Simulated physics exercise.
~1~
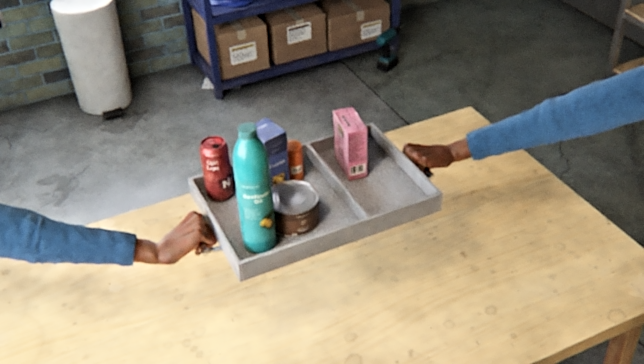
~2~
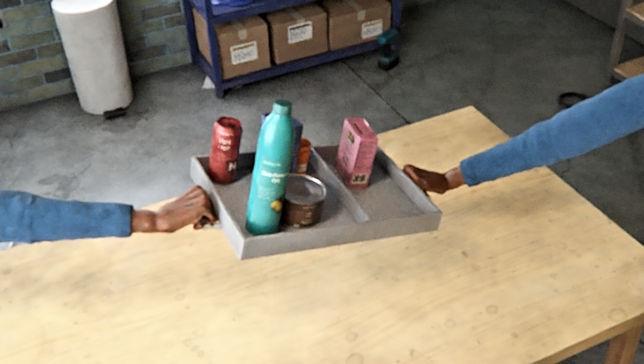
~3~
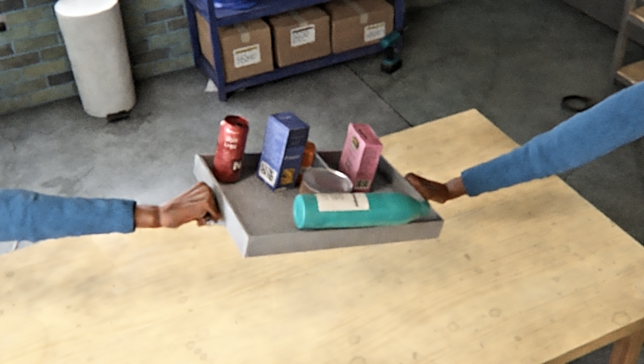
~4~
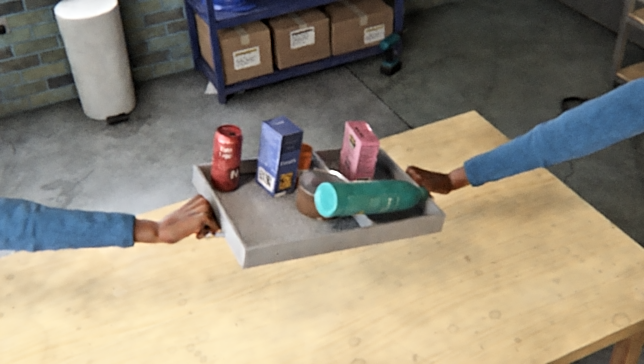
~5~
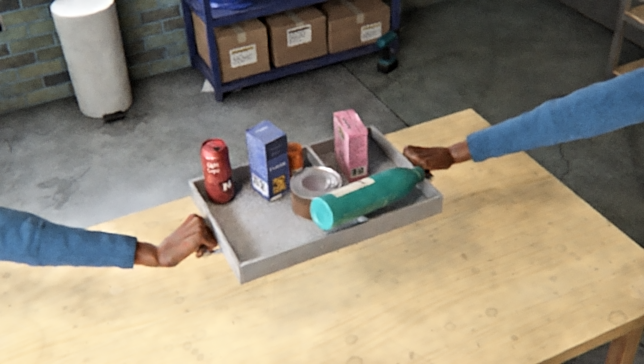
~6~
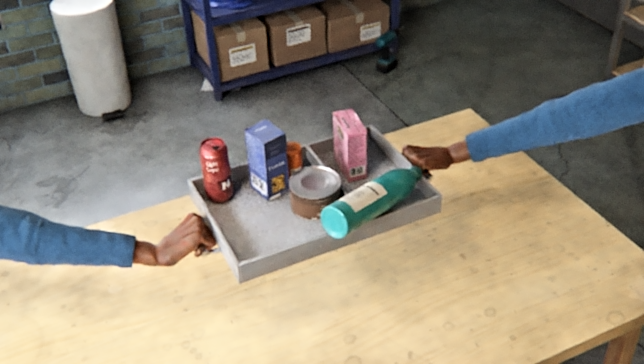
A tall turquoise bottle stands at the front of a grey tray that two hands in blue sleeves hold above a wooden table, with a red can, a blue carton, a brown tub, a small orange container and a pink packet around it. The hands tip the tray down to the right, and the bottle and boxes lean. The bottle topples rightward onto its side while the brown tub slides a little to the right. The hands then bring the tray back to level. The bottle stays lying at the front right, and the can, carton and packet remain upright.
